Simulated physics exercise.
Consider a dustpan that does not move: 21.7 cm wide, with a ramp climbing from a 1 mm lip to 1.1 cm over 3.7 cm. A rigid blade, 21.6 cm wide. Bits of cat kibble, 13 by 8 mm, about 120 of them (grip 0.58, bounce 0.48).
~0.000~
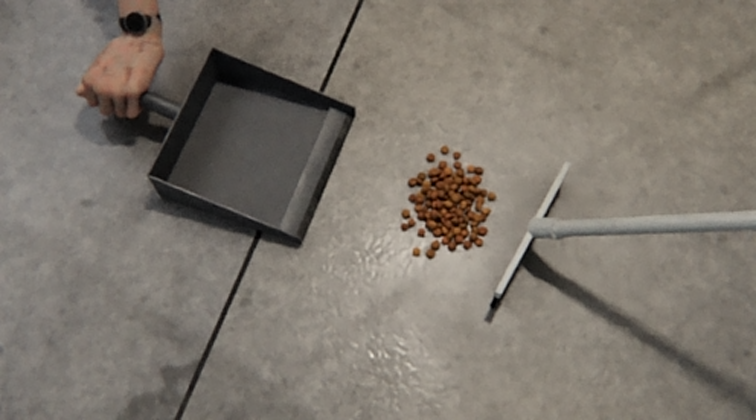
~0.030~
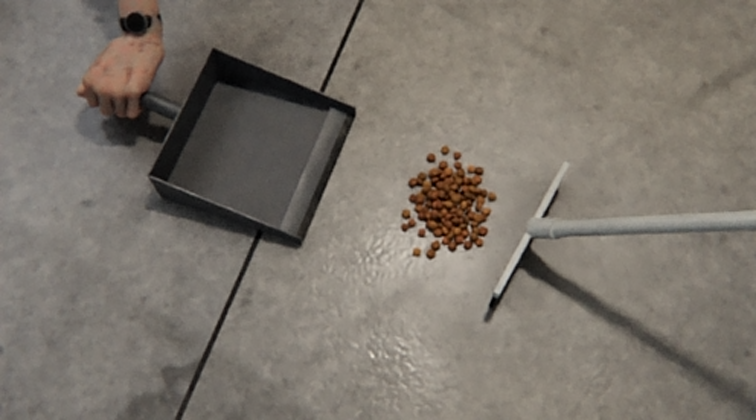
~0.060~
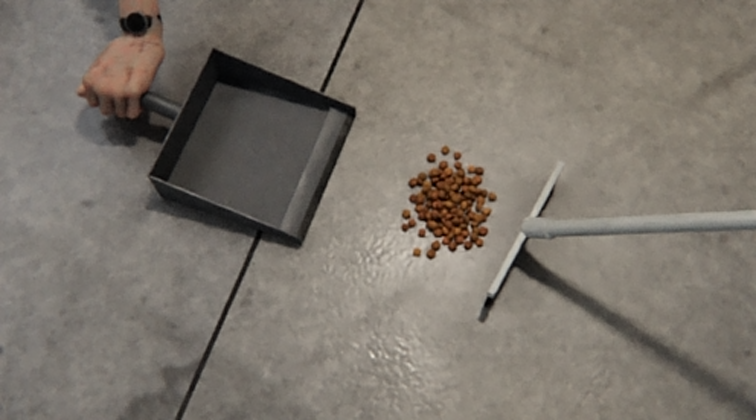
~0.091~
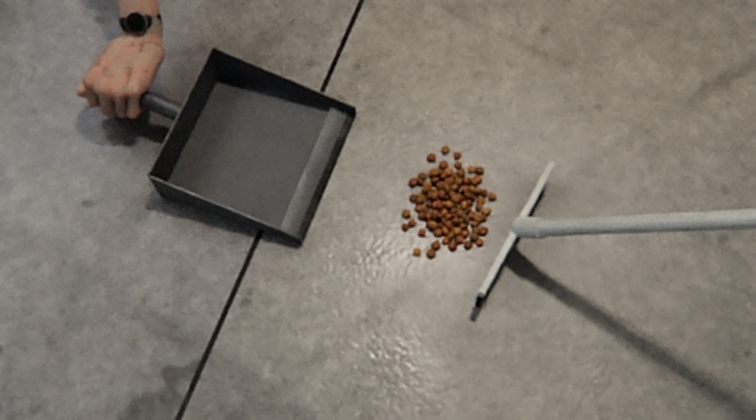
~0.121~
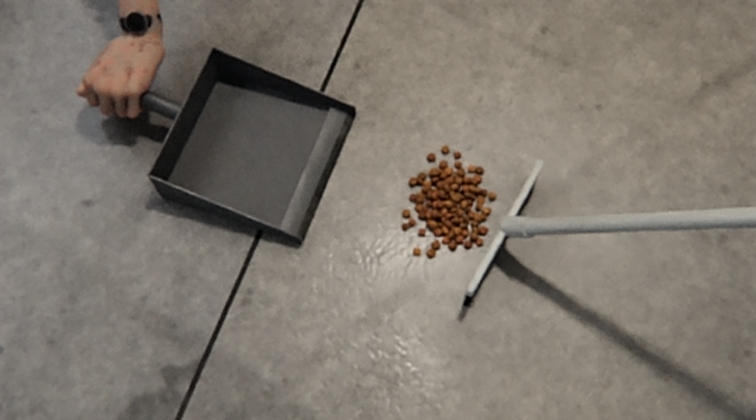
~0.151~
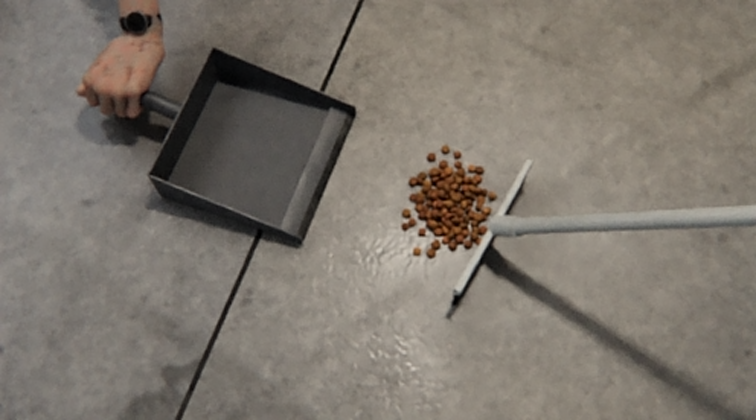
A pale blade on a long light handle slides slowly leftward across the floor, closing in on a heap of small brown pieces until it reaches the heap's right edge. The place is a grey concrete floor with a dark seam, seen from above by a still camera. At left, a hand with a dark watch holds a dark grey dustpan steady, and the heap stays put.
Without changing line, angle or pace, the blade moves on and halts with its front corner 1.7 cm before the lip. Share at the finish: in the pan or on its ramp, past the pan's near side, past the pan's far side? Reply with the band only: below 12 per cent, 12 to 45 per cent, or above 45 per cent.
Pan: Below 12 per cent; near side: Below 12 per cent; far side: Below 12 per cent.
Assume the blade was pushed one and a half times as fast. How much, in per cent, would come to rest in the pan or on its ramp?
It would come to roughly 10 percent.
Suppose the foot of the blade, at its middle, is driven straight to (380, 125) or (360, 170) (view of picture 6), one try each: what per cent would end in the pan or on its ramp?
First try around 20 %, second try around 20 %.
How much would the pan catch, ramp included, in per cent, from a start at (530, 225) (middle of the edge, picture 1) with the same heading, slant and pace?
Close to 10 in a hundred.
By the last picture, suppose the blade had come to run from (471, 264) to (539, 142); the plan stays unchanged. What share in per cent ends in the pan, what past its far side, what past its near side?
You'd see pan at 15, far at 40 and near at 0.
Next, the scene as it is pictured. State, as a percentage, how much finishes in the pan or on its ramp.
It comes to close to 5 percent.
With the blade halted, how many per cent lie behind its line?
About 25 percent.
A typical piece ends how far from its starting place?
Roughly 16 cm.
After 0.36 s, middle of the blade 14 cm from the lip; 0 % over the lip, far side 0 %, near side 0 %.
After 0.50 s, middle of the blade 7 cm from the lip; 0 % over the lip, far side 0 %, near side 0 %.
After 0.77 s, middle of the blade 4 cm from the lip; 5 % over the lip, far side 0 %, near side 0 %.
At rest (1.1 s), pan 5 %, near side 5 %, far side 0 %, in front of the lip or behind the blade 90 %.
